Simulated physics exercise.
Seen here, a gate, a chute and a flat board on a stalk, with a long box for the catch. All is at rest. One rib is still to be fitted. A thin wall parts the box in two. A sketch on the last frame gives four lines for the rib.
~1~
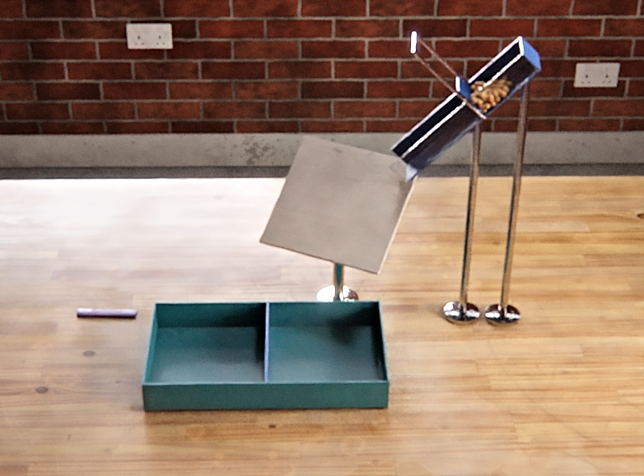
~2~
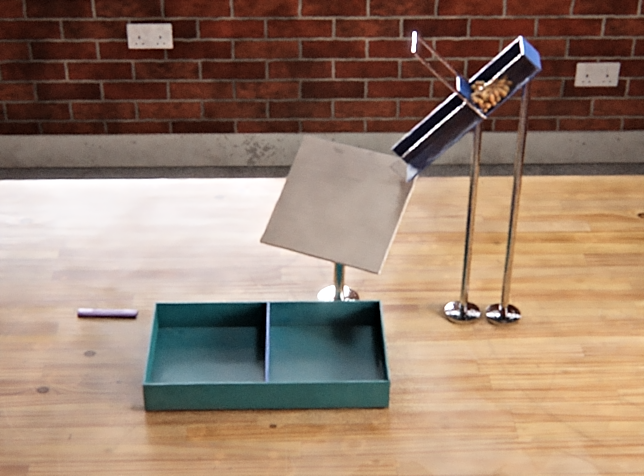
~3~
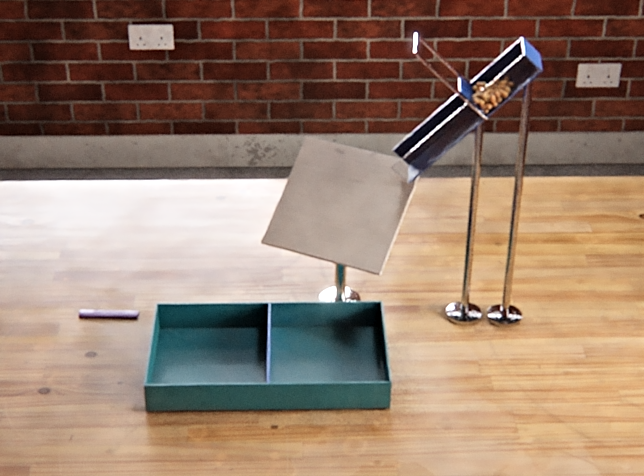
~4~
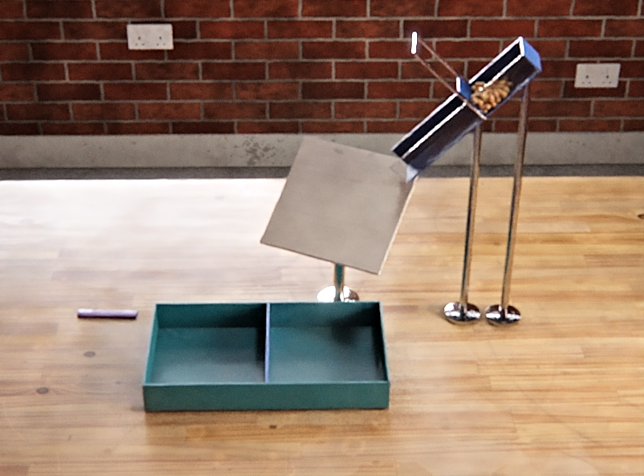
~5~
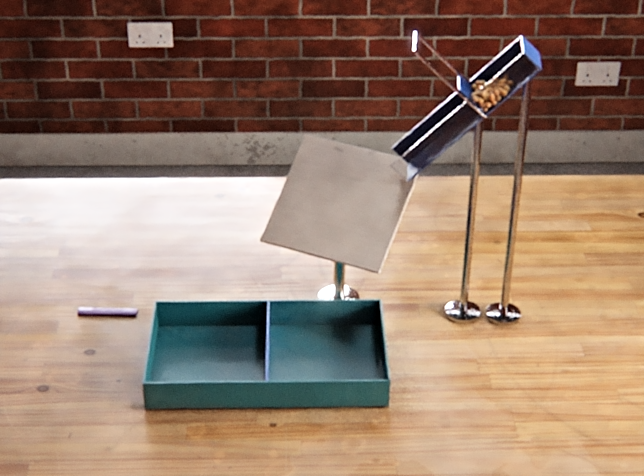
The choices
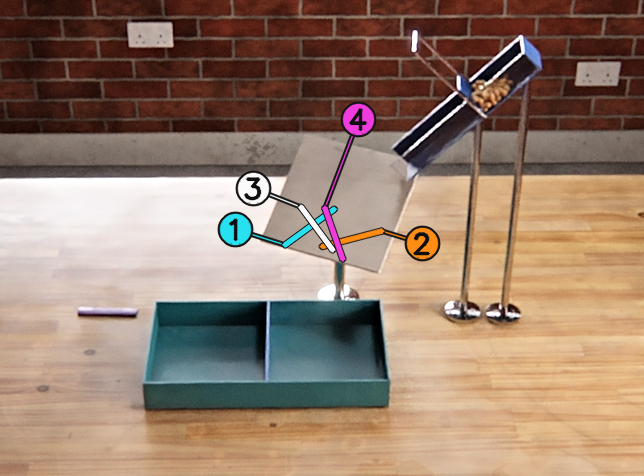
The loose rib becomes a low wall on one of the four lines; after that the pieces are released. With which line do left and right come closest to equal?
Line 1 does it best.
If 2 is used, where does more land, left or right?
Left.
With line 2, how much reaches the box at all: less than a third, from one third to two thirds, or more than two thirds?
Line 2 gives more than two thirds.
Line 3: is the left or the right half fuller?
The right half.
On the marked copy, line 1 from (334, 209) to (285, 244); line 2 from (381, 231) to (322, 246); line 3 from (301, 207) to (332, 249); line 4 from (324, 208) to (342, 259).
With 1, of what is caught, about half in the left half, about half in the right.
With 2, of what is caught, nearly all in the left half, a small part in the right.
With 3, of what is caught, a small part in the left half, nearly all in the right.
With 4, of what is caught, a small part in the left half, nearly all in the right.
